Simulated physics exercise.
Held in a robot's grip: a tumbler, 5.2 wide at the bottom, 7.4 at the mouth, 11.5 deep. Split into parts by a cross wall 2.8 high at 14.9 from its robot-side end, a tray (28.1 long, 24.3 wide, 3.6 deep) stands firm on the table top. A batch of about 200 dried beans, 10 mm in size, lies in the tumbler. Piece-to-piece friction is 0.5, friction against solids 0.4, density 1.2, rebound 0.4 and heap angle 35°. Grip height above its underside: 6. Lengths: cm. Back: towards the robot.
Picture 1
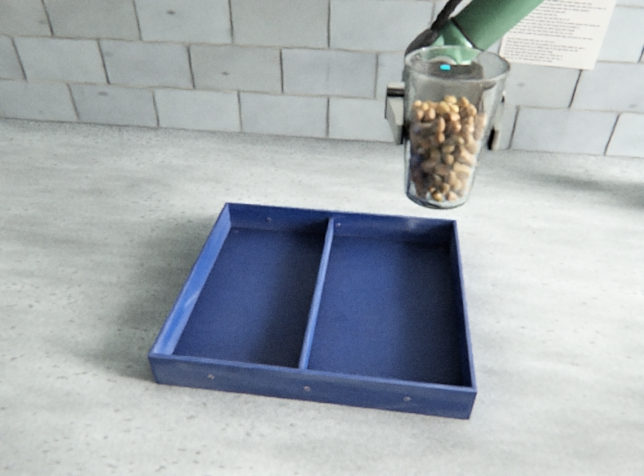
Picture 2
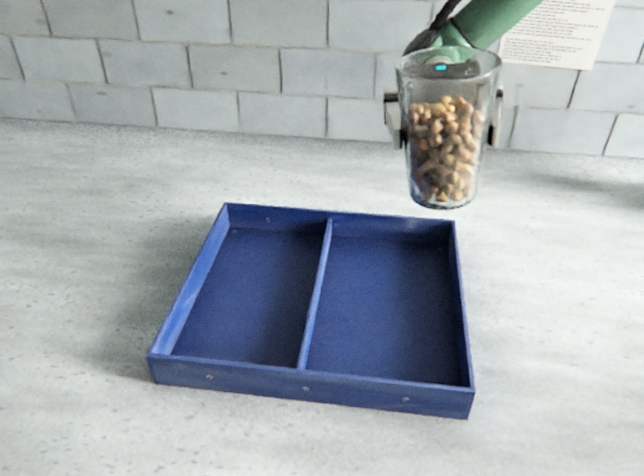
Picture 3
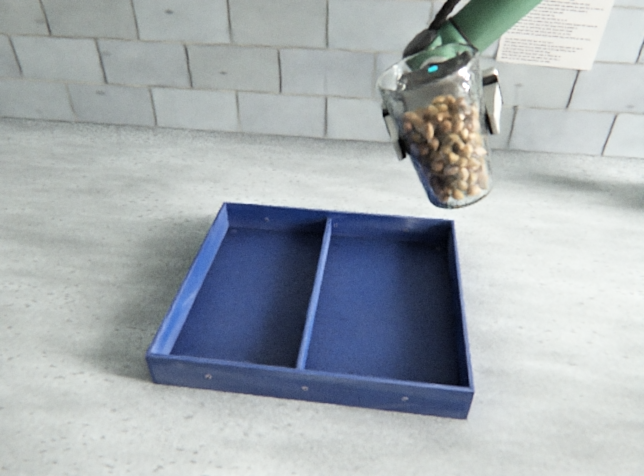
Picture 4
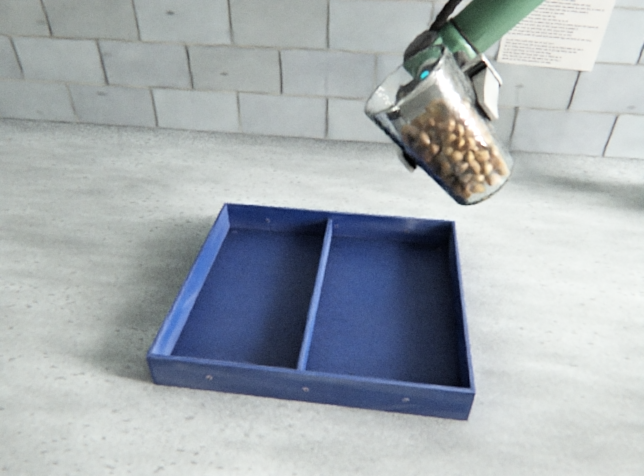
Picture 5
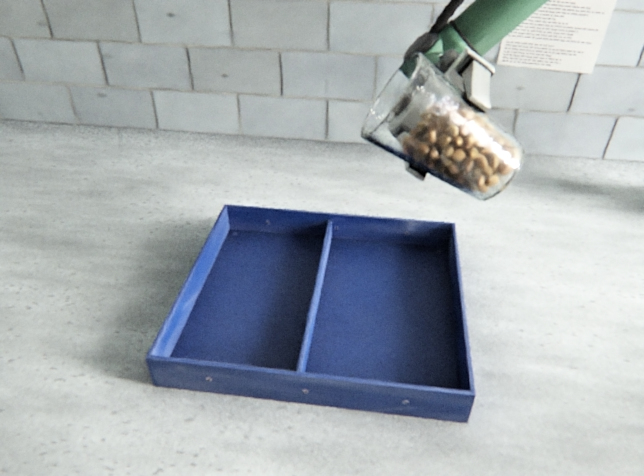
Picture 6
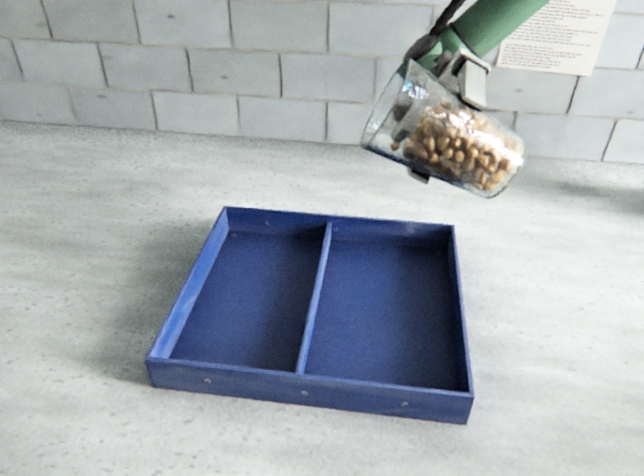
A green robot arm tilts a clear tumbler of beans leftward above a divided blue tray.
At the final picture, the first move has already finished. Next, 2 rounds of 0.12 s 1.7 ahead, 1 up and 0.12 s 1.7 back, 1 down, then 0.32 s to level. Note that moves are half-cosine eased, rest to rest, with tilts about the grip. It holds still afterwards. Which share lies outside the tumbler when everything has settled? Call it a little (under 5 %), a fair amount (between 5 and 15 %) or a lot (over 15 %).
A little.
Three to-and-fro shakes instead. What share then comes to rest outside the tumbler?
About 0 per cent in that case.
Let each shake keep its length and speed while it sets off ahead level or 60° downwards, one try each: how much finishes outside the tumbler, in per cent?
Try one gives about 0 in a hundred, try two about 0 in a hundred.
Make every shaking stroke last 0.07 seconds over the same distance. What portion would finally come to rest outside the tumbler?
It would be some 10 %.
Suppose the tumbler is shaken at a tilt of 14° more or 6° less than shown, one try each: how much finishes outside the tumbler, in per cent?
About 10 per cent for the first try and 0 per cent for the second.
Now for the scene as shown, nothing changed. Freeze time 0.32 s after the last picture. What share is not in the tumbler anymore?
0 %.
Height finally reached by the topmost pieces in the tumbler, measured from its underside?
Top of the fill: Near 9.5 cm.
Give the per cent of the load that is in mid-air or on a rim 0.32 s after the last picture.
I'd reckon close to 0 per cent.
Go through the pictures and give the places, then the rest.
The first picture shows tumbler middle at (446, 134), level; upper third of the load around (446, 124), from x 415 to 485, top at y 105; 205 in the tumbler.
The second picture shows tumbler middle at (445, 135), tilted 6° forward; upper third of the load around (445, 124), from x 410 to 480, top at y 105.
The third picture shows tumbler middle at (445, 134), tilted 22° forward; upper third of the load around (448, 125), from x 405 to 485, top at y 105.
The fourth picture shows tumbler middle at (447, 135), tilted 42° forward; upper third of the load around (453, 126), from x 405 to 500, top at y 105.
The fifth picture shows tumbler middle at (447, 136), tilted 58° forward; upper third of the load around (455, 126), from x 410 to 510, top at y 105.
The sixth picture shows tumbler middle at (447, 138), tilted 64° forward; upper third of the load around (457, 126), from x 395 to 515, top at y 105; 205 in the tumbler.
Then, 0.32 s later, tilted 64° forward, highest piece 24 above the table; 205 in the tumbler.
Then, 0.64 s later, tilted 32° forward, highest piece 24 above the table; 205 in the tumbler.
Then, 1.00 s later, level, highest piece 25 above the table; 205 in the tumbler.
Then, 2.05 s later, level, highest piece 25 above the table; 205 in the tumbler.
At rest, 205 in the tumbler. That is 0 % outside the tumbler.
